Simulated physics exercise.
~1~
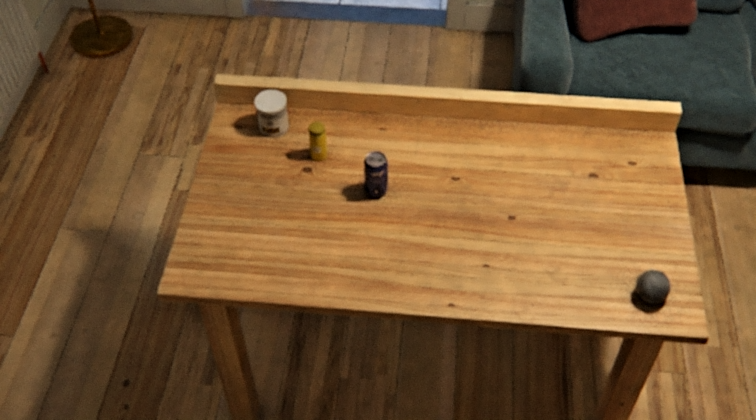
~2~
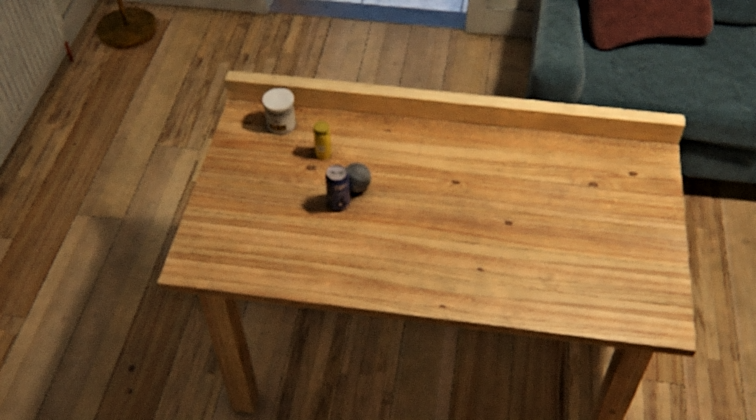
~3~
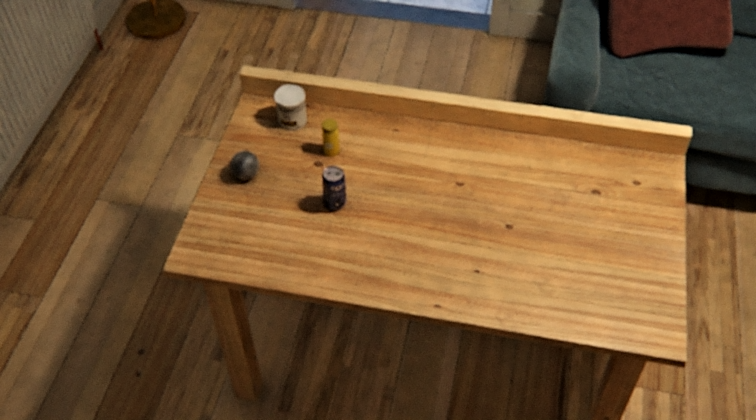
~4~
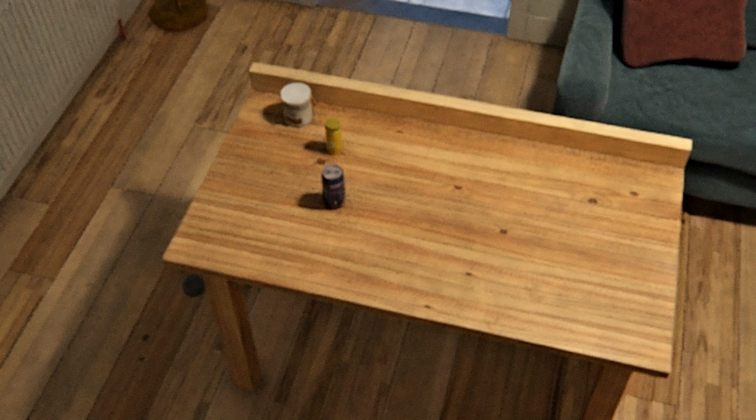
A grey ball sits near the right front corner of a pale wooden table with a low batten along its far edge, seen from above in a room with floorboards and a teal sofa, as the view drifts slightly sideways. A white tin, a yellow shaker and a dark blue can stand toward the left. The ball travels left across the top and meets the can, which shifts a little left but stays upright. The ball continues to the left side, then drops off the table to the floor. The can remains standing in its new spot, while the shaker and tin keep their places.
